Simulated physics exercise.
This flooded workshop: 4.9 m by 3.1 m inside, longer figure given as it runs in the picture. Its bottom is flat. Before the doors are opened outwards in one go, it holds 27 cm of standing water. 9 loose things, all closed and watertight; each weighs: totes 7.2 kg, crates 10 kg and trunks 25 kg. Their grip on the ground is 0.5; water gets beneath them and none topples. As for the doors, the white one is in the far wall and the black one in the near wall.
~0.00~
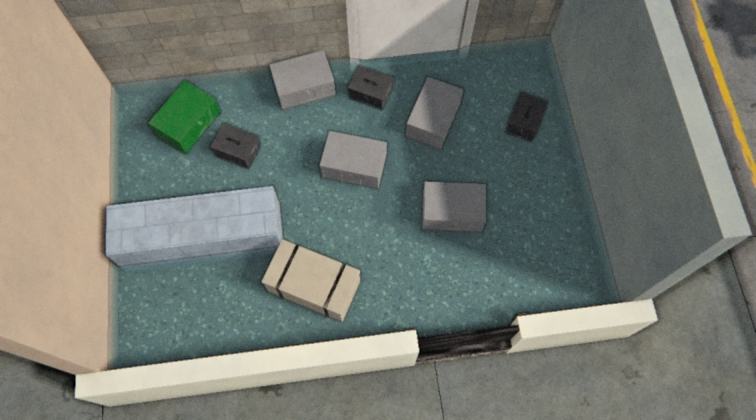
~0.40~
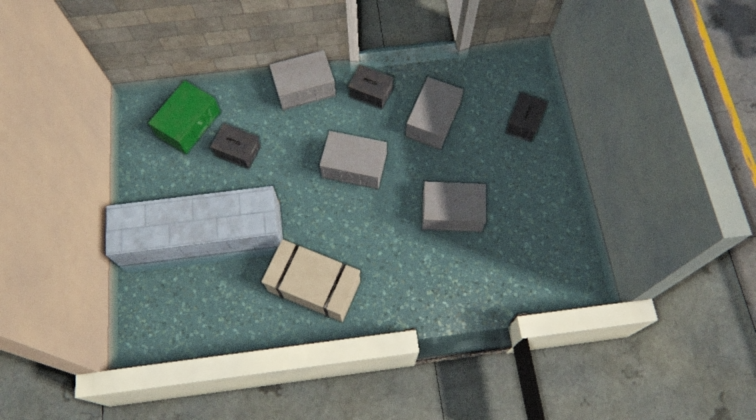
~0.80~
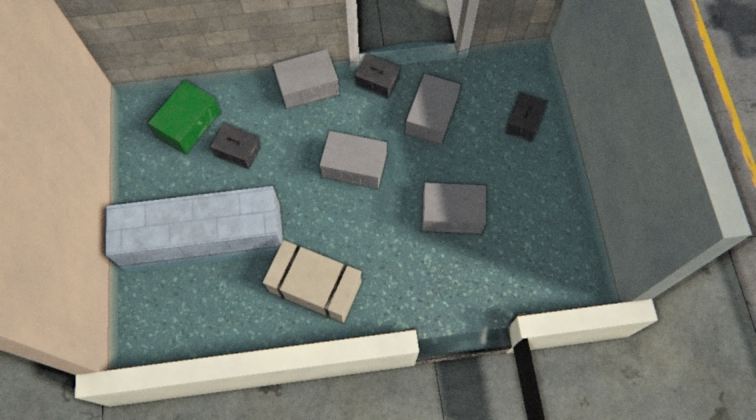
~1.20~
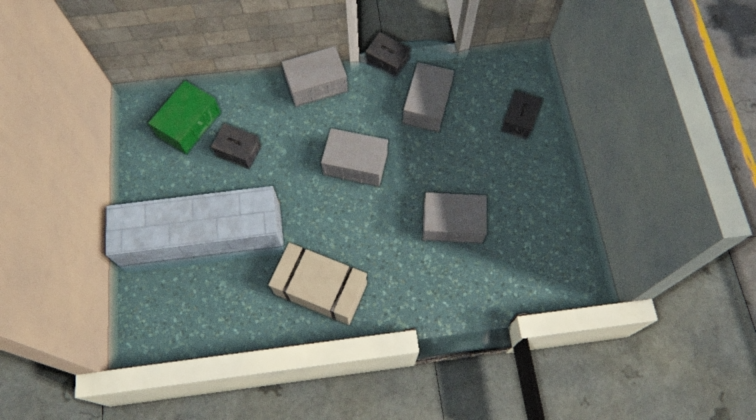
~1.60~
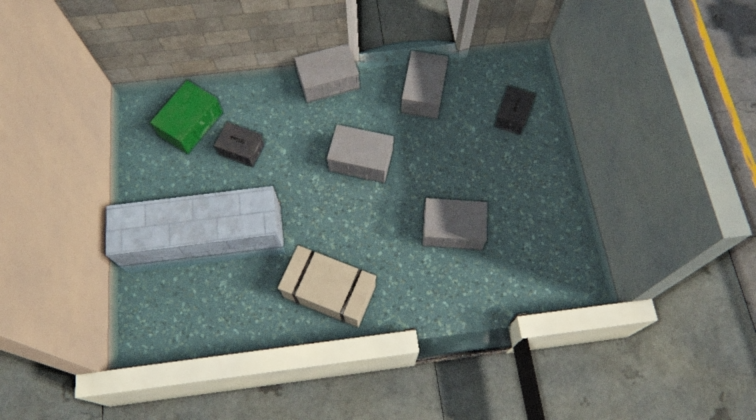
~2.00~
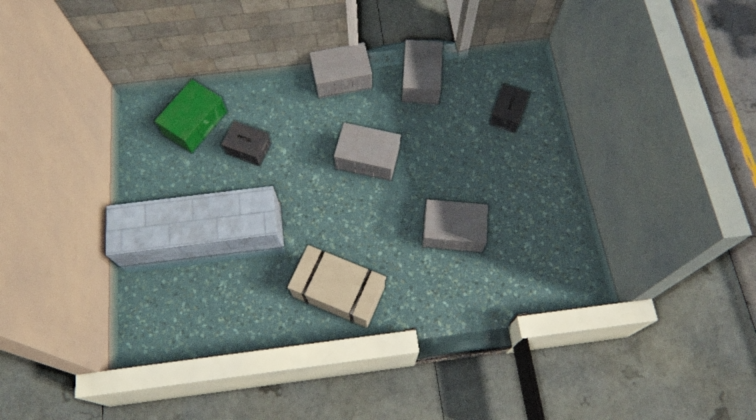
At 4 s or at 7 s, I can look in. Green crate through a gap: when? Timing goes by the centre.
After the second time, or never.
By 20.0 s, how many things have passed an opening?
I count 9.
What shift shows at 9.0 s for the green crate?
By that time, close to 100 cm.
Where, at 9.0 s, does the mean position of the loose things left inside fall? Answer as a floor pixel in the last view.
It sits at about (329, 101).
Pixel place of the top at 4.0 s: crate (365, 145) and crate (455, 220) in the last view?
They end up about (414, 124) and (494, 246) in the last view.
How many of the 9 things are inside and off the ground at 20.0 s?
0 at that moment.
After 4.0 s the green crate is near (224, 107), 0.4 m from its start, afloat; 3 of 9 are out; 6 afloat.
After 9.0 s the green crate is near (279, 97), 1.0 m from its start, afloat; 7 of 9 are out; 2 afloat.
After 16.0 s the green crate has gone out (at 13.4 s); 9 of 9 are out; 0 afloat.
After 20.0 s the green crate has gone out (at 13.4 s); 9 of 9 are out; 0 afloat.
